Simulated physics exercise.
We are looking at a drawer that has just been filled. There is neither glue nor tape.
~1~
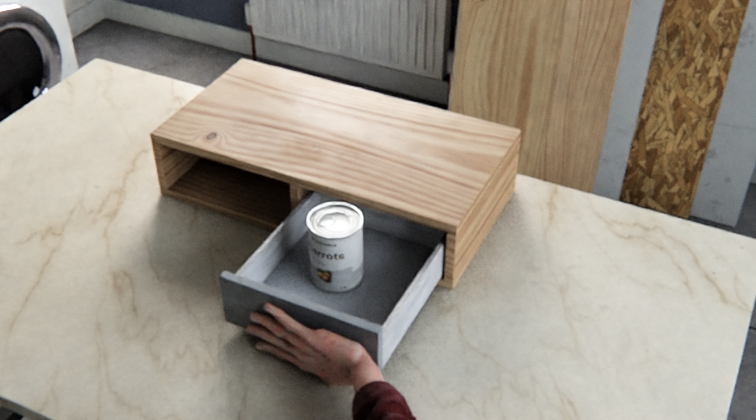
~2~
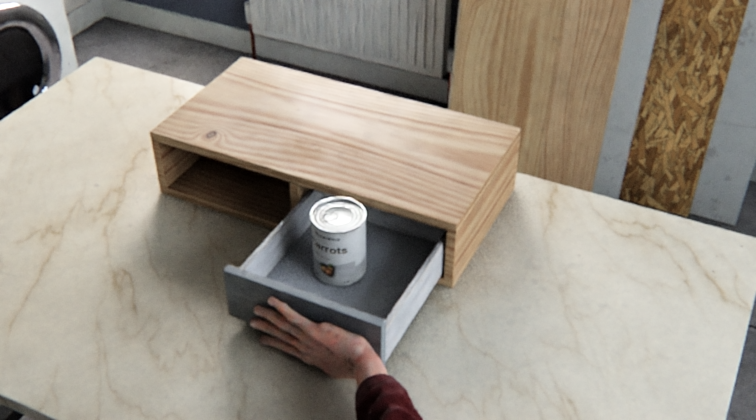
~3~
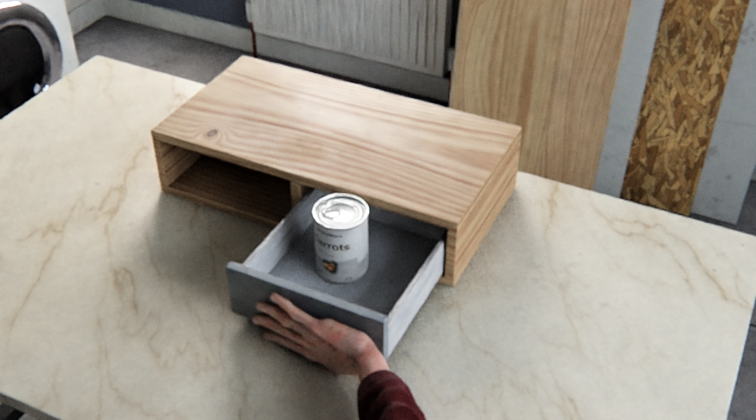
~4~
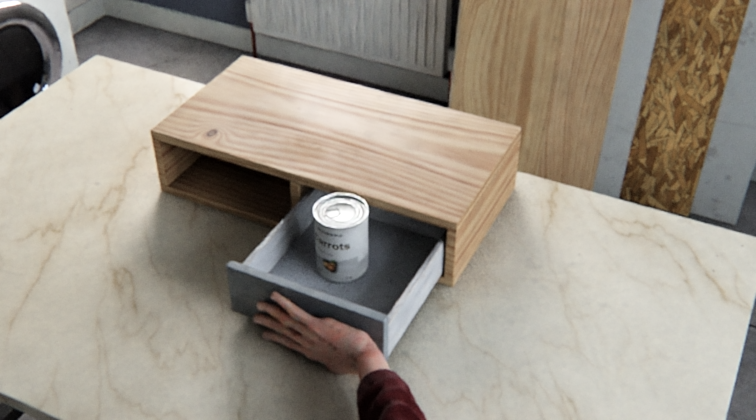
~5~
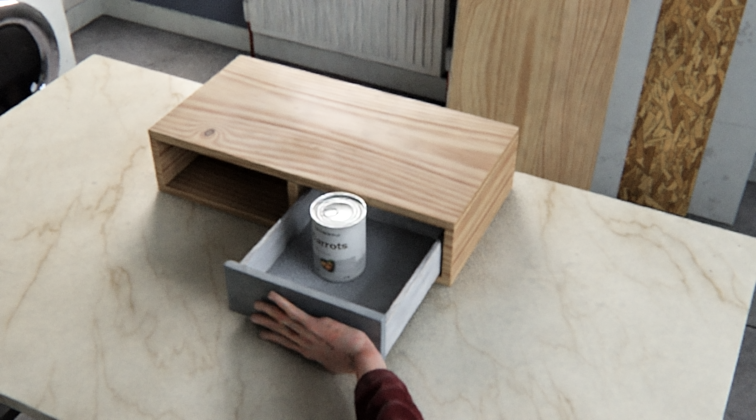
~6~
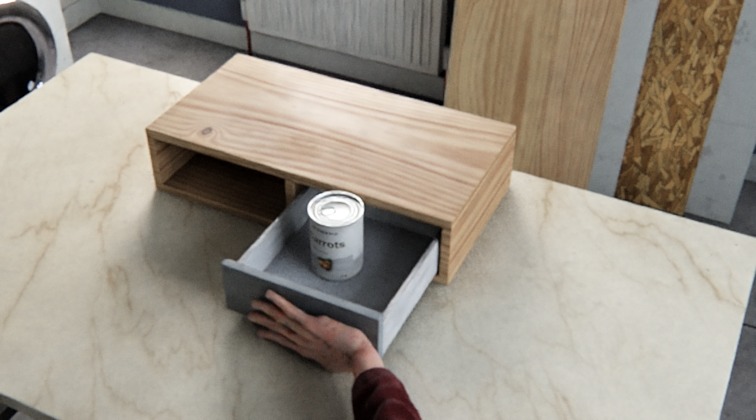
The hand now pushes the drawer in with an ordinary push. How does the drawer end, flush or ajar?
The drawer gets stuck.
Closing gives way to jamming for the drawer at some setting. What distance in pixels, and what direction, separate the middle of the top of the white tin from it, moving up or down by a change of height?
12 pixels down.
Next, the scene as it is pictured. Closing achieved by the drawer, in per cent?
It halts at about 55 percent of the way.
Then, 0.34 s after the last picture, drawer starting in.
Then, 0.54 s after the last picture, drawer about half in.
At rest, the drawer stays ajar.
